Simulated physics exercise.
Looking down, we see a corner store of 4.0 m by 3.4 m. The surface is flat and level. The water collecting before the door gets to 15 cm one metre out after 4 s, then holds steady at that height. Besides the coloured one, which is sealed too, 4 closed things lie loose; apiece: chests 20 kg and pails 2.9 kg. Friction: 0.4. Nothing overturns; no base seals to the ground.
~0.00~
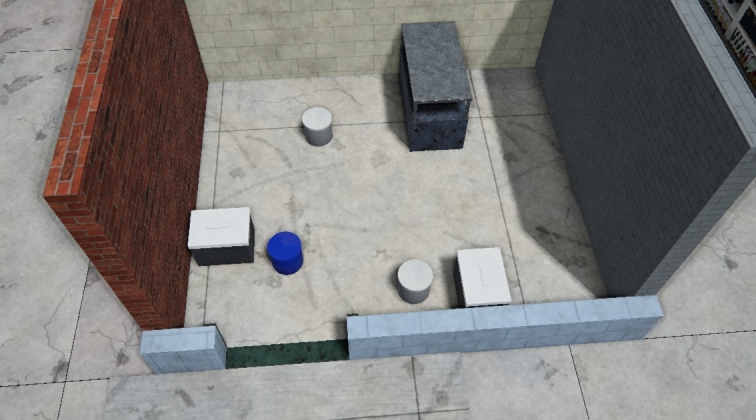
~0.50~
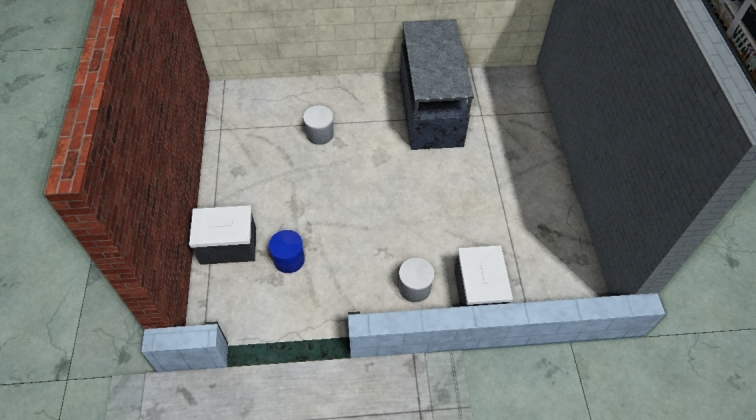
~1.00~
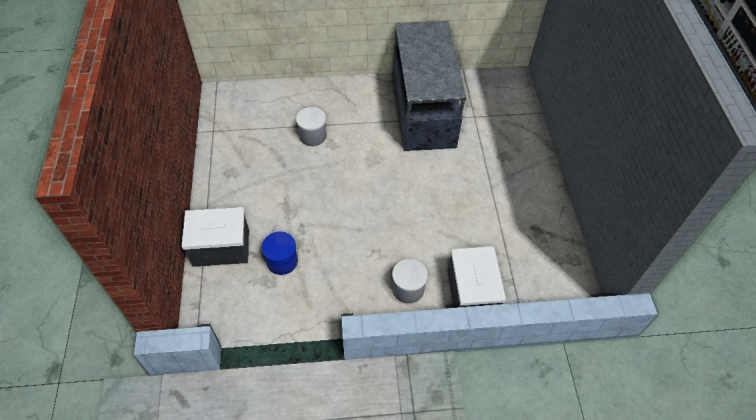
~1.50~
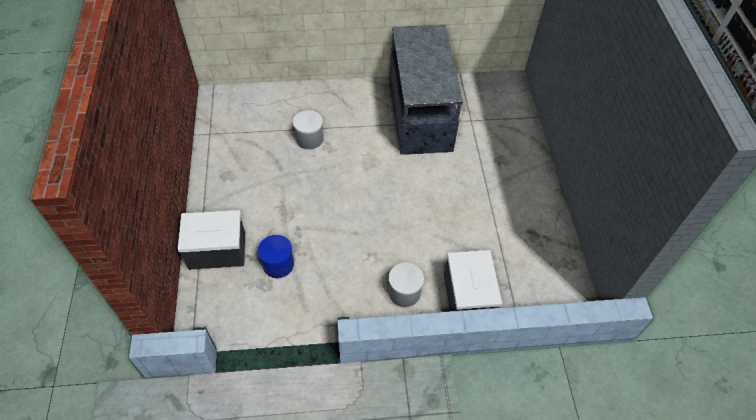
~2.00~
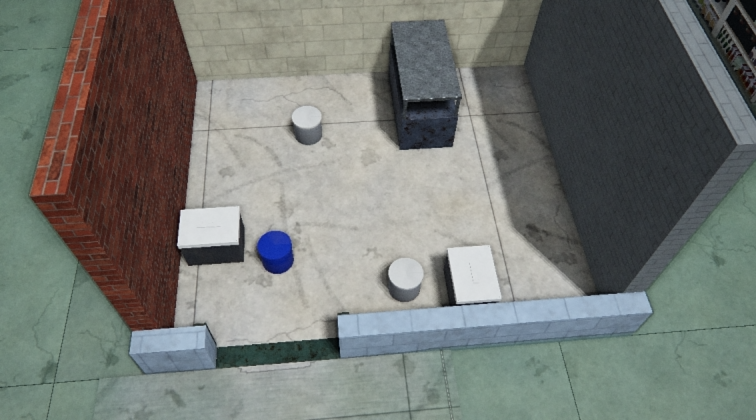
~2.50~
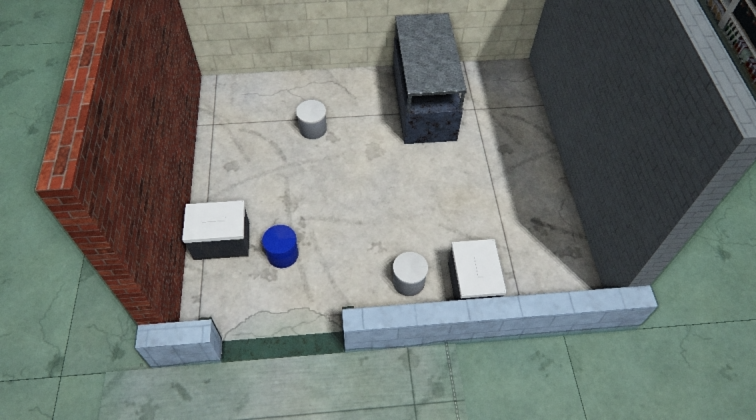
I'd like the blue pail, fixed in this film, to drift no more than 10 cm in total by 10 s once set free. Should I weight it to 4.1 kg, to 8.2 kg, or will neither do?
Neither will do.
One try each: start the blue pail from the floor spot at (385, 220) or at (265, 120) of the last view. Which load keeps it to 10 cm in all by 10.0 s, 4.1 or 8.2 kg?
In turn: Only the heavier mass works; only the heavier mass works.
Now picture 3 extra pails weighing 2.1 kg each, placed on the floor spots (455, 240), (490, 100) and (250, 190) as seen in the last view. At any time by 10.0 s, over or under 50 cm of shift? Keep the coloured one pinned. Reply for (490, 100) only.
That one is inside the limit.
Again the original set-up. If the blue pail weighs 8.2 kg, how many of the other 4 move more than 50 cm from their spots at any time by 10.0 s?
I make it 2.
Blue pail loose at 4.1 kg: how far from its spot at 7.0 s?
Shift: About 150 cm.
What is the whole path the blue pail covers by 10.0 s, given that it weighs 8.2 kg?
80 cm.
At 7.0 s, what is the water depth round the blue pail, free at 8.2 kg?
Roughly 5 cm.
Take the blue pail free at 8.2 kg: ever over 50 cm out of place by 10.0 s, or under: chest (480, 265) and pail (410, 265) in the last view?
So that's not as far for the first and not as far for the second.
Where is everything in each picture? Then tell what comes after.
In the first frame, the blue pail at (284, 246) rests on the ground; 0.0 m2 under water; 0 of 5 have shifted.
In the second frame, the blue pail at (286, 244), on the bottom; 0.0 m2 under water; 0 of 5 have shifted.
In the third frame, the blue pail at (279, 246), on the bottom; water covers 0.0 m2; 0 of 5 have shifted.
In the fourth frame, the blue pail at (275, 249) rests on the ground; water covers 0.0 m2; 0 of 5 have shifted.
In the fifth frame, the blue pail at (275, 245), on the bottom; water covers 0.0 m2; 0 of 5 have shifted.
In the sixth frame, the blue pail at (279, 239) rests on the ground; water covers 0.2 m2; 0 of 5 have shifted.
After 3.5 s the blue pail would be 7 cm from its start with 4.1 kg and 0 cm from its start with 8.2 kg; 4 cm of water round it then.
After 4.5 s the blue pail would be 59 cm from its start with 4.1 kg and 12 cm from its start with 8.2 kg; 5 cm of water round it then.
After 7.0 s the blue pail would be 173 cm from its start with 4.1 kg and 73 cm from its start with 8.2 kg; 5 cm of water round it then.
After 10.0 s the blue pail would be 242 cm from its start with 4.1 kg and 84 cm from its start with 8.2 kg; 5 cm of water round it then.
